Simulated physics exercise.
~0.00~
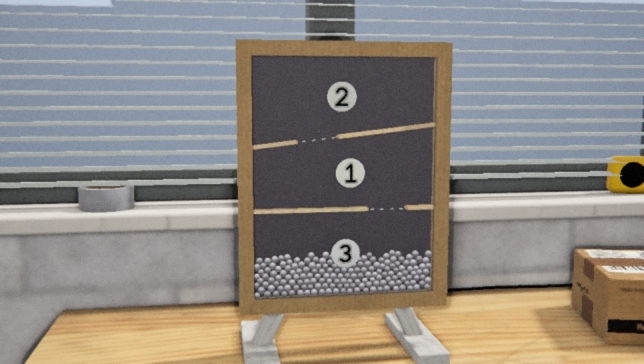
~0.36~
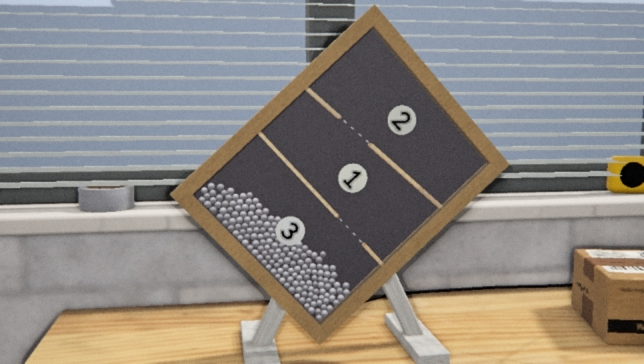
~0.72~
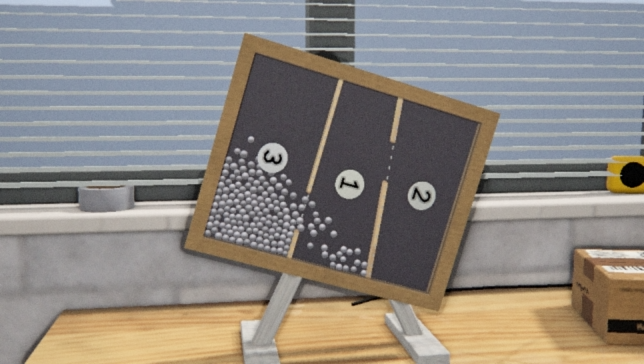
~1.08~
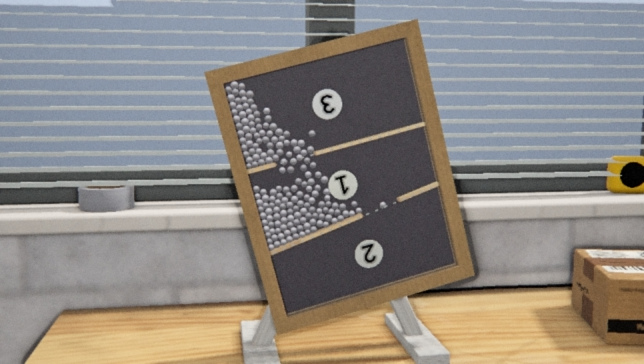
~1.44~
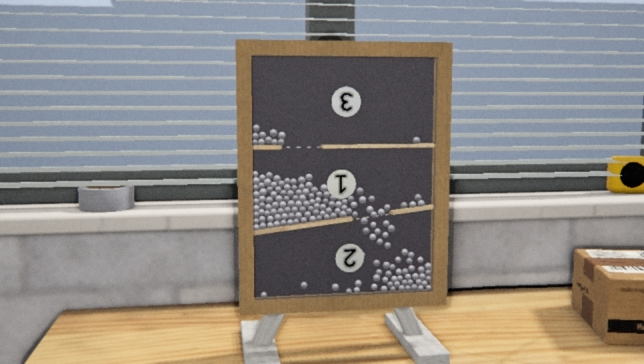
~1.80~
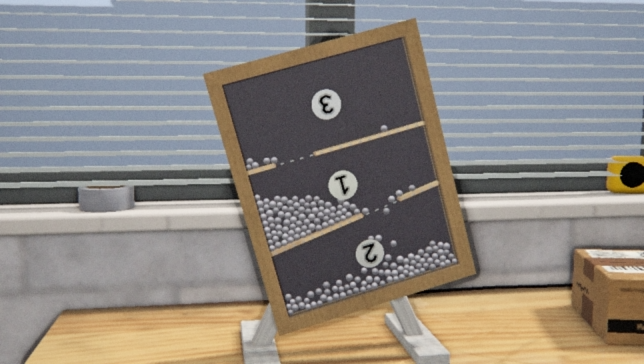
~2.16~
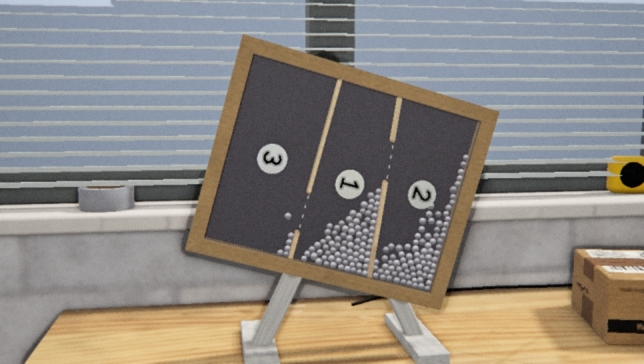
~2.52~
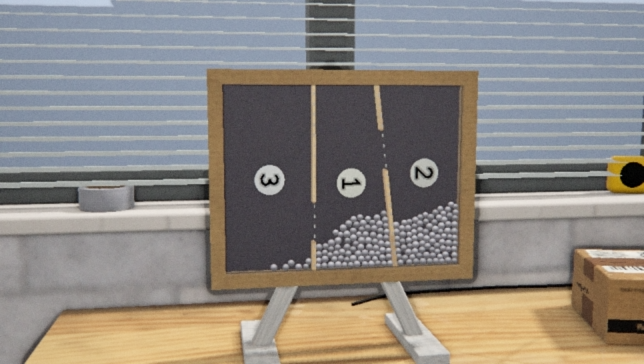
On a wooden table, a framed box of beads turns upside down, then swings back onto its side.
